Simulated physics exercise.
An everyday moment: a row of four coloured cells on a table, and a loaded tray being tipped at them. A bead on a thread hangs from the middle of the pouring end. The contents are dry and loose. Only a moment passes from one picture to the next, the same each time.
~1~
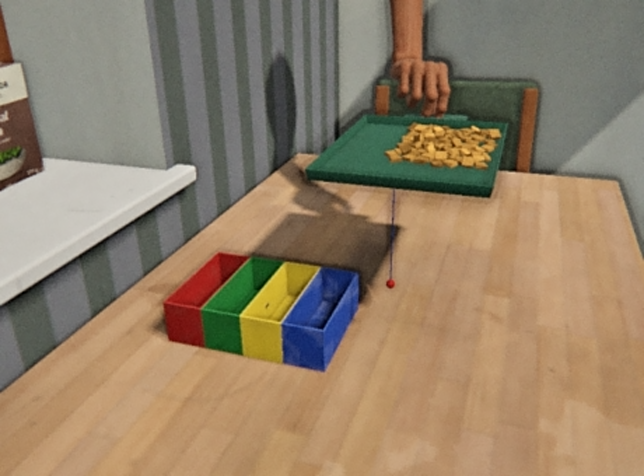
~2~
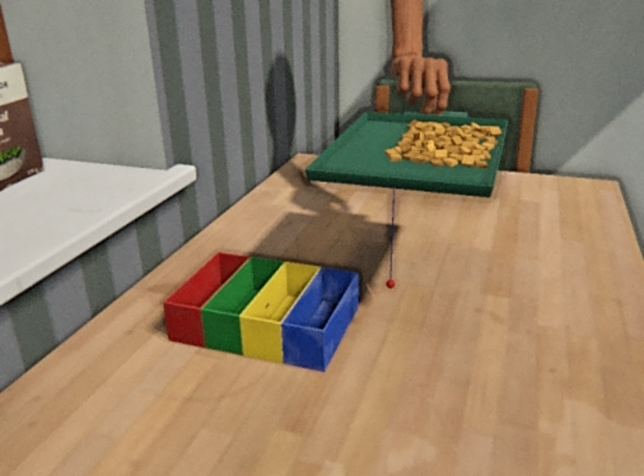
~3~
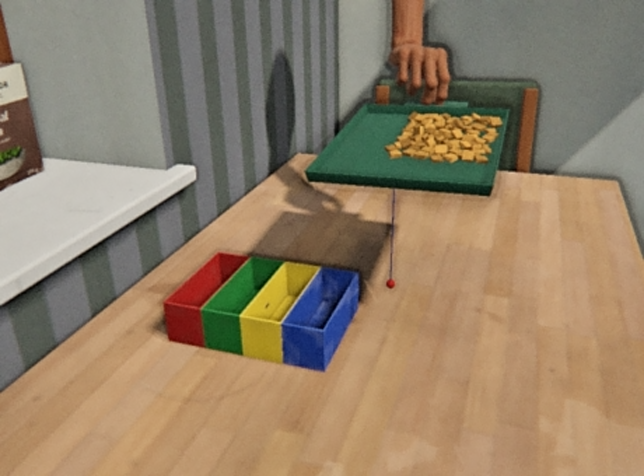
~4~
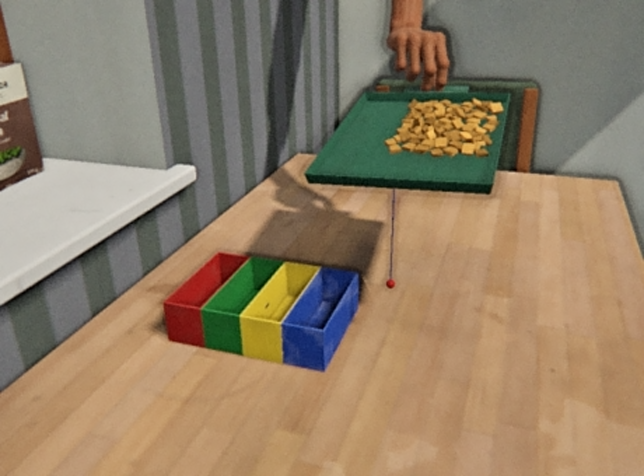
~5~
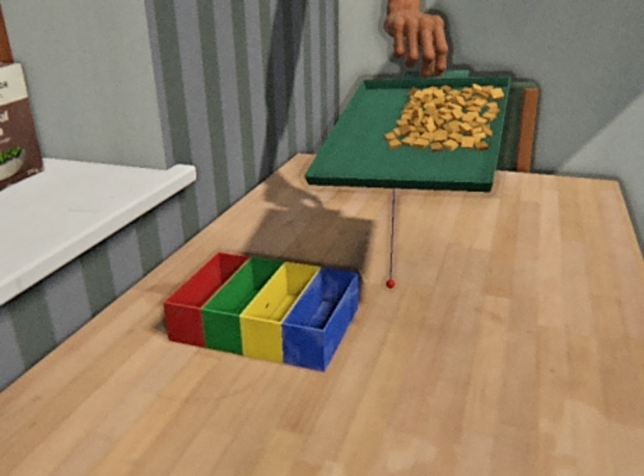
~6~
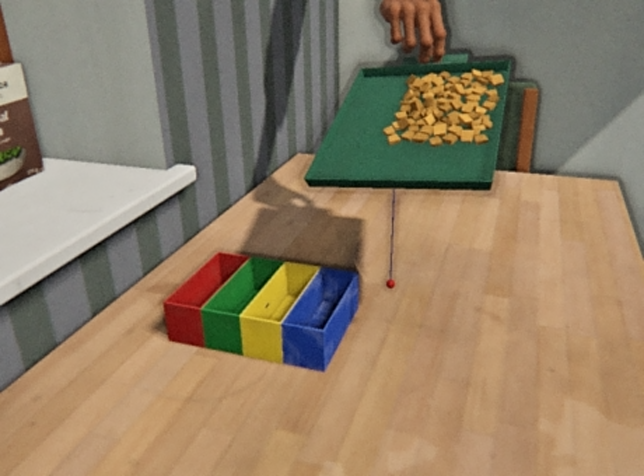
On a wooden table beside a striped wall, a hand holds the far edge of a green tray of small golden pieces, beyond a row of red, green, yellow and blue cells. The hand steadily raises that far edge, tilting the tray toward the near side, while the pieces stay bunched at the right.
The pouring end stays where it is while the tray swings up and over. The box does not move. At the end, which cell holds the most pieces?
Most goes to the blue cell.
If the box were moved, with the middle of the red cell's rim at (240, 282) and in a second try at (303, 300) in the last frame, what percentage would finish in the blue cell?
In turn 20 and 0 in a hundred.
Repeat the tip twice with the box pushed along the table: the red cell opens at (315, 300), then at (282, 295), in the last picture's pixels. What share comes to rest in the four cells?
First some 80, then 100 per cent.
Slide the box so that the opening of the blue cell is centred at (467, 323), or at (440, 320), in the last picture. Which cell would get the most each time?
First the cell in red, then the cell in red.
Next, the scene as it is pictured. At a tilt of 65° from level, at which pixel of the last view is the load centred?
Close to (360, 183).
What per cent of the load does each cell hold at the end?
Red cell: 0 %, green cell: 0 %, yellow cell: 10 %, blue cell: 50 %.
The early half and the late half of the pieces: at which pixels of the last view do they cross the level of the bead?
Early half (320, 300), late half (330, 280).
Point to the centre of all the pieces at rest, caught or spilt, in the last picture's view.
Close to (320, 341).
Just after the last frame, tray tipped steeply; roughly two thirds on the tray; roughly a third falling or outside the box.
A moment on, tray tipped past a quarter turn; about a tenth on the tray; roughly a third in the blue cell; about a tenth in the yellow cell; just a few in the green cell; roughly a third falling or outside the box.
Further on, tray tipped past a quarter turn; roughly half in the blue cell; about a tenth in the yellow cell; just a few in the green cell; roughly a third falling or outside the box.
When it is over, tray tipped past a quarter turn; roughly half in the blue cell; about a tenth in the yellow cell; just a few in the green cell; not one in the red cell; roughly a third outside the box.
